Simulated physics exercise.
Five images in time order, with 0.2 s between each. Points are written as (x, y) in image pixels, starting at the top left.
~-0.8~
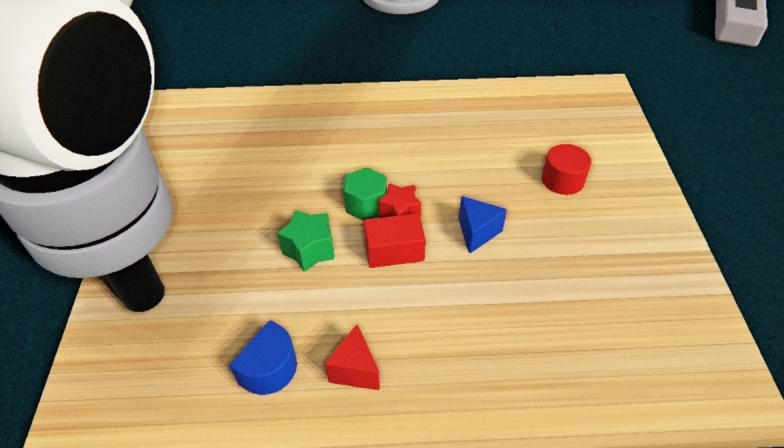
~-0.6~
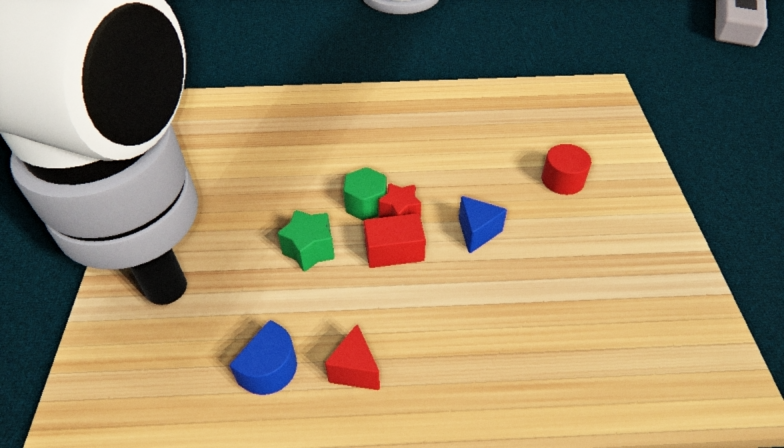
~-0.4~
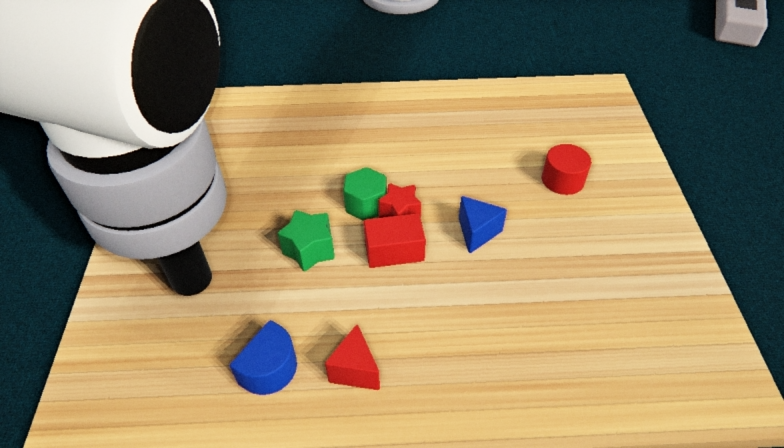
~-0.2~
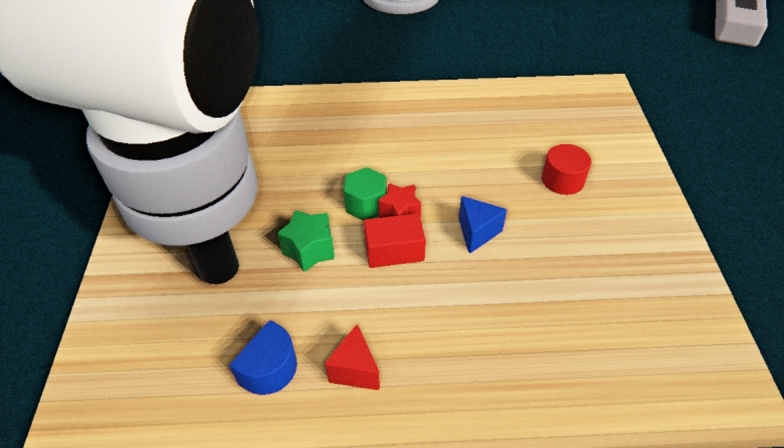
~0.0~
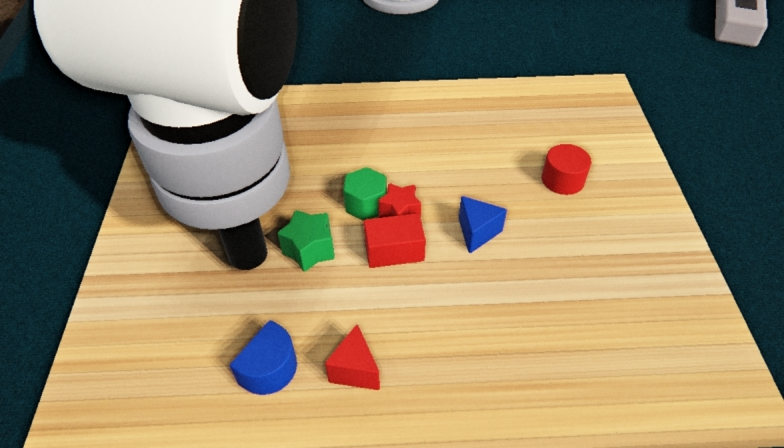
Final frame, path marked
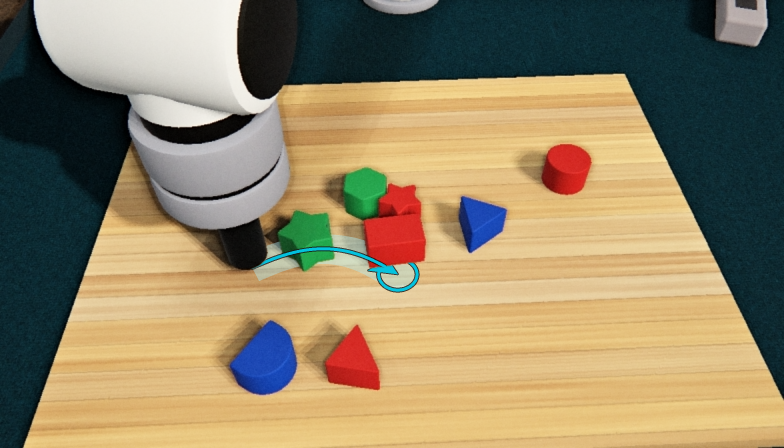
To begin with, a white and grey robot arm with a black tip stands at the left of a wooden board scattered with red, green and blue blocks. The arm then glides right and slightly upward across the board until its tip is close beside the green star, while every block stays still.
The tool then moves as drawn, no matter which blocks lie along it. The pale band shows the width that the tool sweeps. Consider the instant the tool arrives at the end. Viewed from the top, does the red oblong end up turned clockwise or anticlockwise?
It spins with the clock.
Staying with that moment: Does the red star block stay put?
It seems not.
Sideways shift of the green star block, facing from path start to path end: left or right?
Out to the left.
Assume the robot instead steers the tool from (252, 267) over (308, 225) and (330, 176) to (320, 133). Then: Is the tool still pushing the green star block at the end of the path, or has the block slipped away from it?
Final position: To the side or behind.
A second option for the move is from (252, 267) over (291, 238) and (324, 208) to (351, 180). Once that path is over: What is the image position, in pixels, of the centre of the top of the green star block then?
Its top middle is near (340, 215).
The line goes from (252, 267) through (302, 251) and (353, 253) to (398, 274).
What follows on the original path. One third of the way, tool at (301, 238); green star block at (345, 221), turned 15° clockwise.
Two thirds of the way, tool at (352, 241); green star block at (387, 217), turned 20° clockwise; green hexagon at (370, 179), turned 20° anticlockwise; red oblong at (438, 231), turned 15° clockwise; red star block at (411, 193), turned 20° anticlockwise.
At the end, tool at (398, 262); green star block at (409, 221), turned 15° anticlockwise; green hexagon at (370, 179), turned 20° anticlockwise; red oblong at (466, 231), turned 30° clockwise; red star block at (418, 190), turned 40° anticlockwise.
